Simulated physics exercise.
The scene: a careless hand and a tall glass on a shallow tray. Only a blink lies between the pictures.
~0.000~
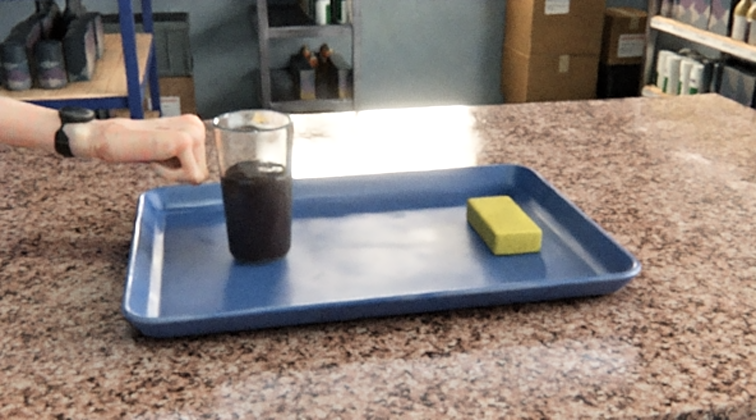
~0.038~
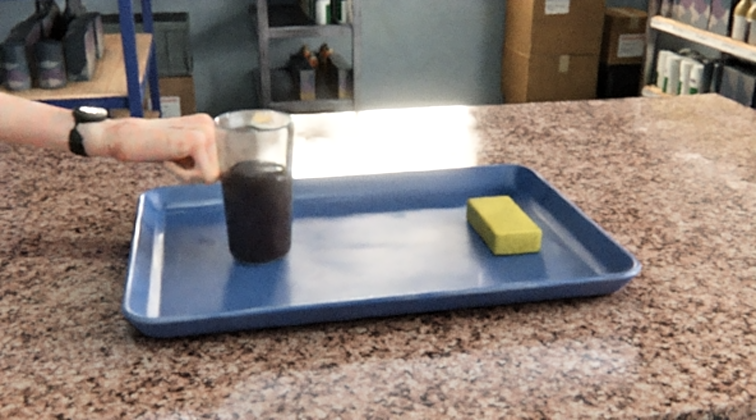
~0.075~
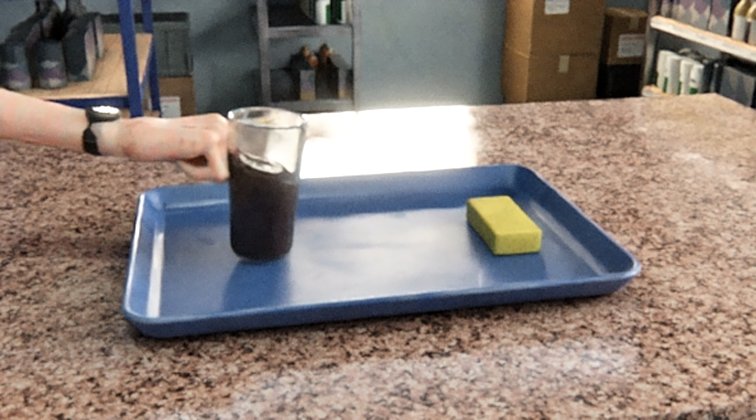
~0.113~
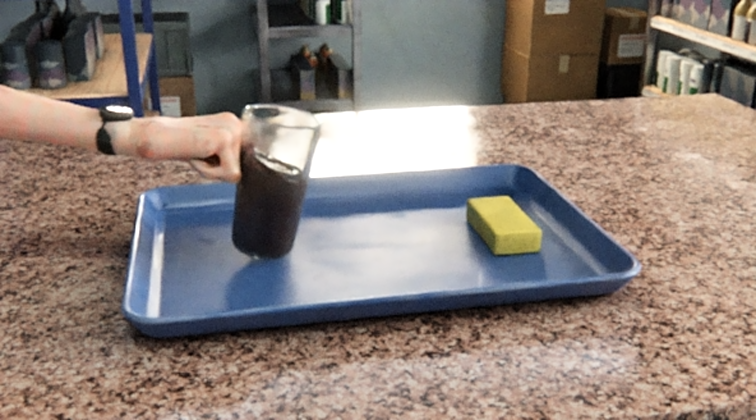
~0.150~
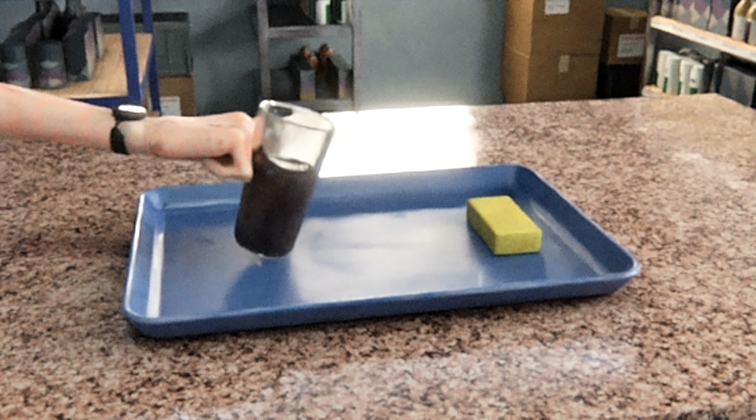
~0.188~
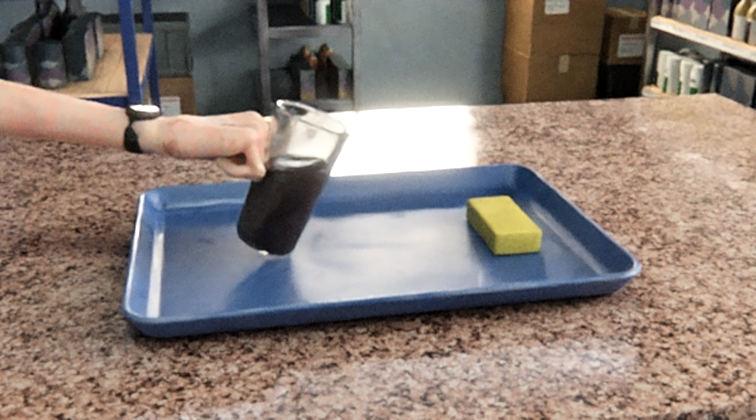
Glass of dark liquid tilting steadily to the right on a blue tray as a hand pushes its upper side, yellow block staying still.
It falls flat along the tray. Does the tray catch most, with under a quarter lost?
As it turns out, less than a quarter leaves the tray.
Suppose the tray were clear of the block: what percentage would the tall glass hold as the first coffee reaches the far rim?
Roughly 65 in a hundred.
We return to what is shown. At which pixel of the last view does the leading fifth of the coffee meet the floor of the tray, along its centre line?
Close to (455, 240).
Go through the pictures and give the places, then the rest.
In the first frame, tilt 0°; right rim (291, 121); surface from (224, 169) to (287, 165); the tray's far rim is at (578, 211); a block is fixed to the tray further along.
In the second frame, tilt 0°; right rim (292, 121); surface from (224, 169) to (287, 165).
In the third frame, tilt 6°; right rim (305, 121); surface from (232, 149) to (296, 169).
In the fourth frame, tilt 11°; right rim (320, 123); surface from (244, 143) to (305, 170).
In the fifth frame, tilt 17°; right rim (334, 127); surface from (251, 158) to (316, 164).
In the sixth frame, tilt 23°; right rim (347, 131); surface from (258, 168) to (328, 157).
A moment on, the tall glass is falling and 100 per cent is in the glass, 0 on the tray and 0 above or beyond its rim.
Next, the tall glass lies on its side and 76 per cent is in the glass, 23 on the tray and 1 above or beyond its rim.
Then the tall glass lies on its side and 46 per cent is in the glass, 42 on the tray and 12 above or beyond its rim.
Later the tall glass lies on its side and 25 per cent is in the glass, 70 on the tray and 5 above or beyond its rim.
At rest 95 per cent is held by tray and glass, 5 is off the tray.
